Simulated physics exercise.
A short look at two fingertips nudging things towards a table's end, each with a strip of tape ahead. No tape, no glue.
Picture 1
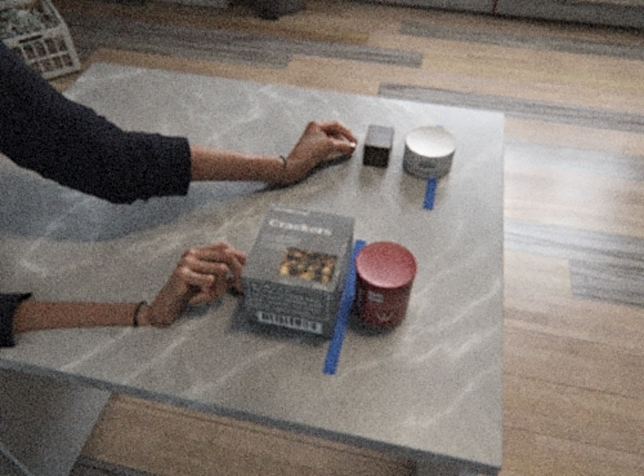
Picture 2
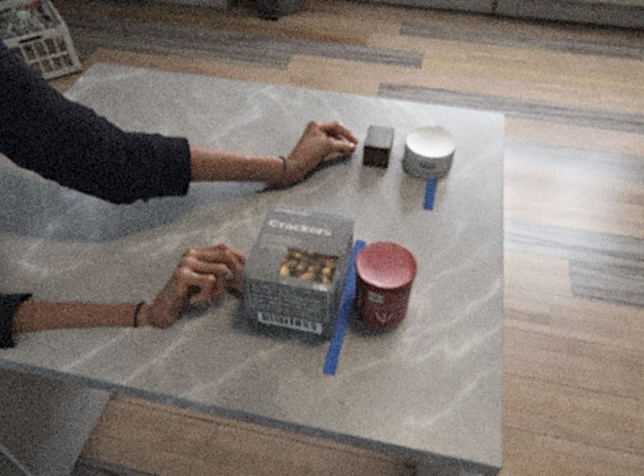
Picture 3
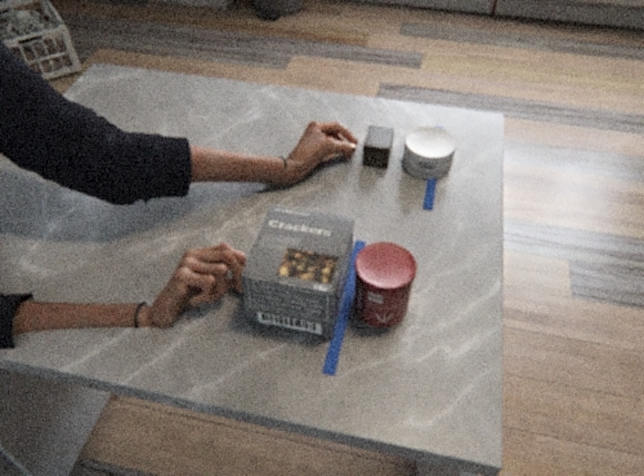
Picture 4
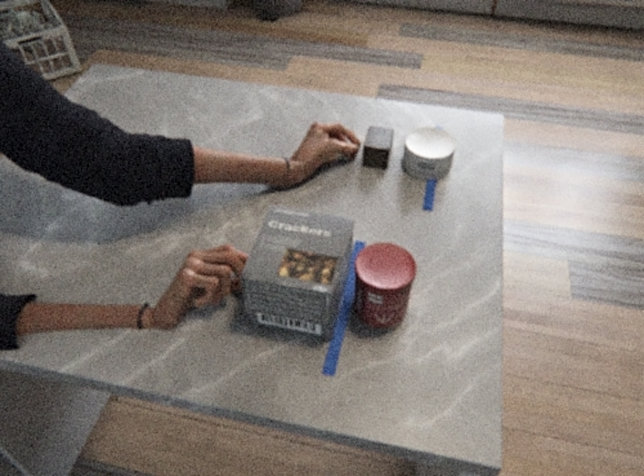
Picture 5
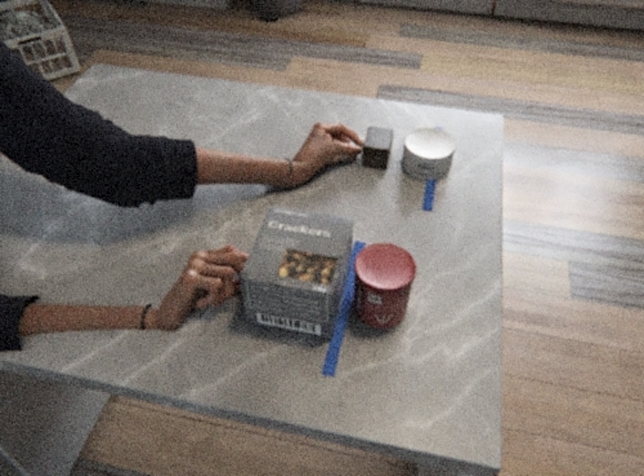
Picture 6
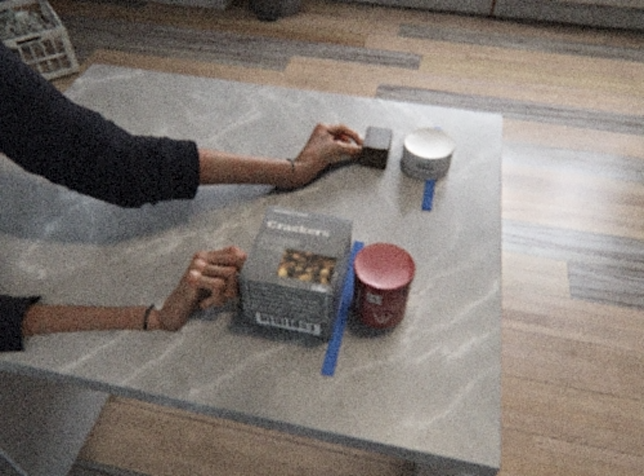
A grey marbled table on a wood-plank floor is seen from above at an angle. A small black block and a white tub sit near the far right, with a grey crackers box and a red pot nearer, and blue tape by each pair. Two dark-sleeved arms reach in from the left, their hands edging slightly right towards the block and box, which barely shift, while the view stays almost still.
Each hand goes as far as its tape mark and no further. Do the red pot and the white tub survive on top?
The red pot remains on top; the white tub remains on top.
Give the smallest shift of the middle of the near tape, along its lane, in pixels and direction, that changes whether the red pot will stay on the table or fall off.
A shift of 32 pixels, going right.
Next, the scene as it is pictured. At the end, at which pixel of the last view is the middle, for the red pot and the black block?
First (473, 304), then (452, 158).
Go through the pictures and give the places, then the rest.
In the first frame, red pot (383, 286); white tub (429, 152); grey box (302, 270).
In the second frame, white tub (429, 153); black block (378, 146).
In the third frame, red pot (383, 287); grey box (301, 270).
In the fourth frame, white tub (429, 153); black block (378, 147).
In the fifth frame, red pot (382, 288); grey box (301, 271).
In the sixth frame, red pot (382, 288); white tub (427, 154); black block (377, 148).
Then, 0.80 s later than the last frame, red pot shifted a little near (407, 292); white tub shifted a little near (442, 155).
Then, 1.44 s later than the last frame, red pot shifted about its own width near (439, 298); white tub shifted about its own width near (466, 159).
Then, 1.98 s later than the last frame, red pot shifted about its own width near (466, 303); white tub shifted about its own width near (487, 162).
When it is over, the red pot is still on the table, near (473, 304); the white tub is still on the table, near (492, 163).
